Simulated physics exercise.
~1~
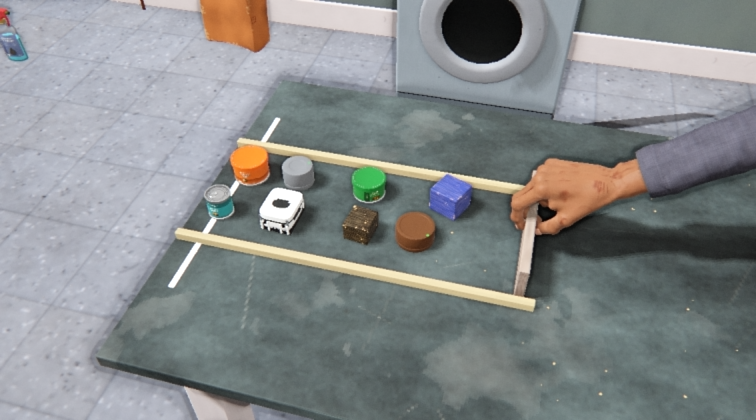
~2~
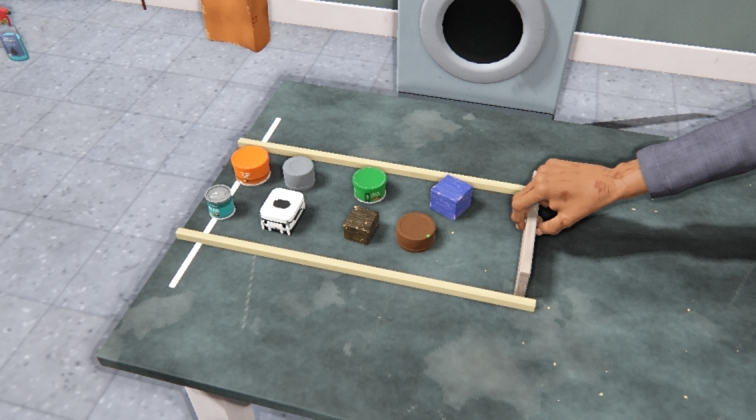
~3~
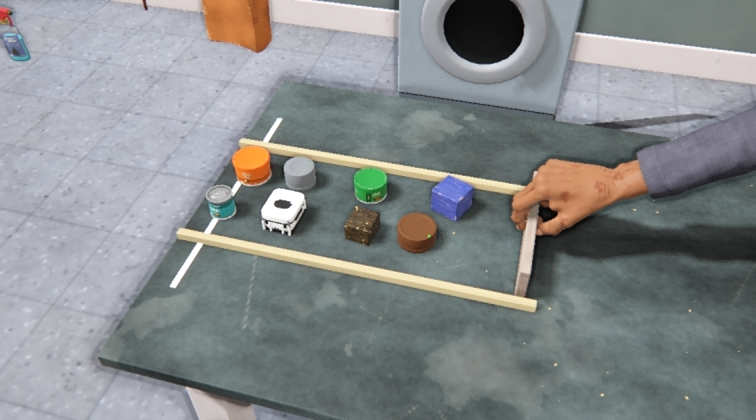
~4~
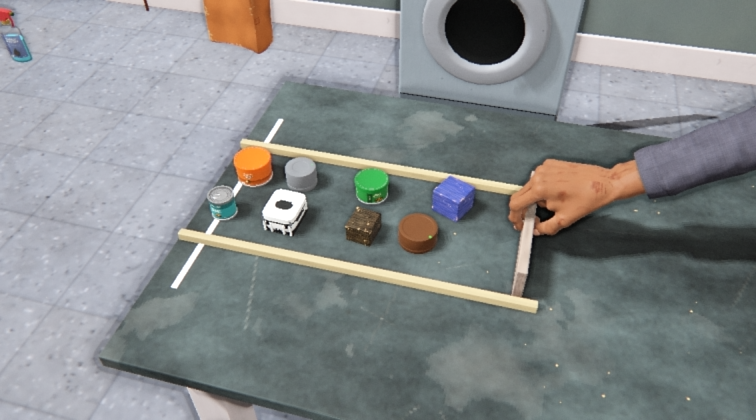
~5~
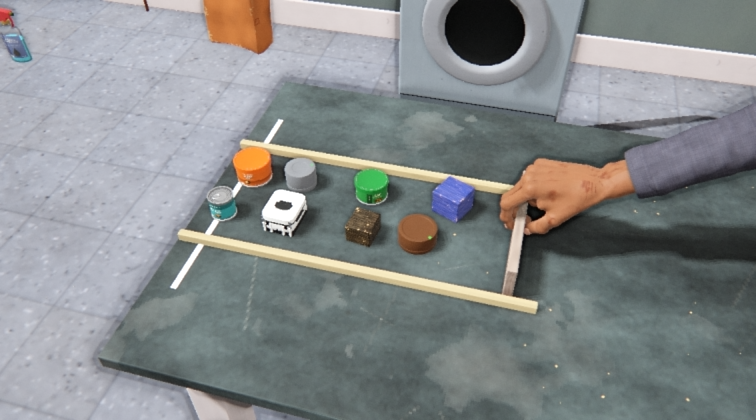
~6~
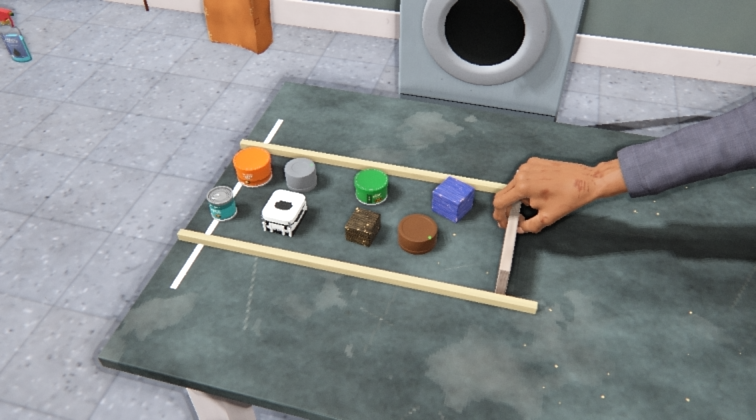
A hand held a wooden board across a channel between two pale strips on a dark table, then slid it slightly left, while the small tins, lids and blocks between them stayed put.
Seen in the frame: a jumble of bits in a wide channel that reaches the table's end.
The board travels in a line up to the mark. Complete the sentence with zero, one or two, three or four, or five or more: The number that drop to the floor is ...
The number that drop to the floor is five or more.
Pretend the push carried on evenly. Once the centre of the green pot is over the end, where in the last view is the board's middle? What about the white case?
Its middle is about (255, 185) and about (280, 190).
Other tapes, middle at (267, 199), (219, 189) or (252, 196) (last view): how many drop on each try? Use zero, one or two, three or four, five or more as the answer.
So in that order I'd say three to four; more than four; at least five.
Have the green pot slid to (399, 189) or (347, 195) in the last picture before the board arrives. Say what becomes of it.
In order, the object goes off, then goes off.
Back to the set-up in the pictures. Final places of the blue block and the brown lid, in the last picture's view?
In the last picture they sit at about (231, 163) and about (209, 195).
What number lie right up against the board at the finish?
The count comes out at 2.
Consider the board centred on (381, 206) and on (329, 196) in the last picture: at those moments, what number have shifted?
Counting first: 4, next 8.
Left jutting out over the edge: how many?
It totals 2.
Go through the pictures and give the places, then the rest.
Turquoise pot (220, 203); orange tin (251, 166); grey lid (298, 174); board (529, 232); tape (232, 191), in the first picture.
Orange tin (252, 166); brown lid (416, 232), in the second picture.
Grey lid (300, 174); green pot (371, 186), in the third picture.
Turquoise pot (223, 203); white case (285, 212), in the fourth picture.
Orange tin (254, 168); board (518, 231), in the fifth picture.
Turquoise pot (222, 204); orange tin (253, 168); grey lid (301, 175); board (511, 230); tape (234, 192), in the sixth picture.
Soon after, none off yet; turquoise pot at rest near (222, 204); orange tin at rest near (253, 168); grey lid at rest near (301, 175).
After that, none off yet; turquoise pot displaced a little near (210, 203); orange tin displaced about its own width near (228, 164); grey lid displaced about its own width near (259, 168).
In the end, the number that fall off is five or more; gone, black block, green pot, white case, grey lid, orange tin and turquoise pot.
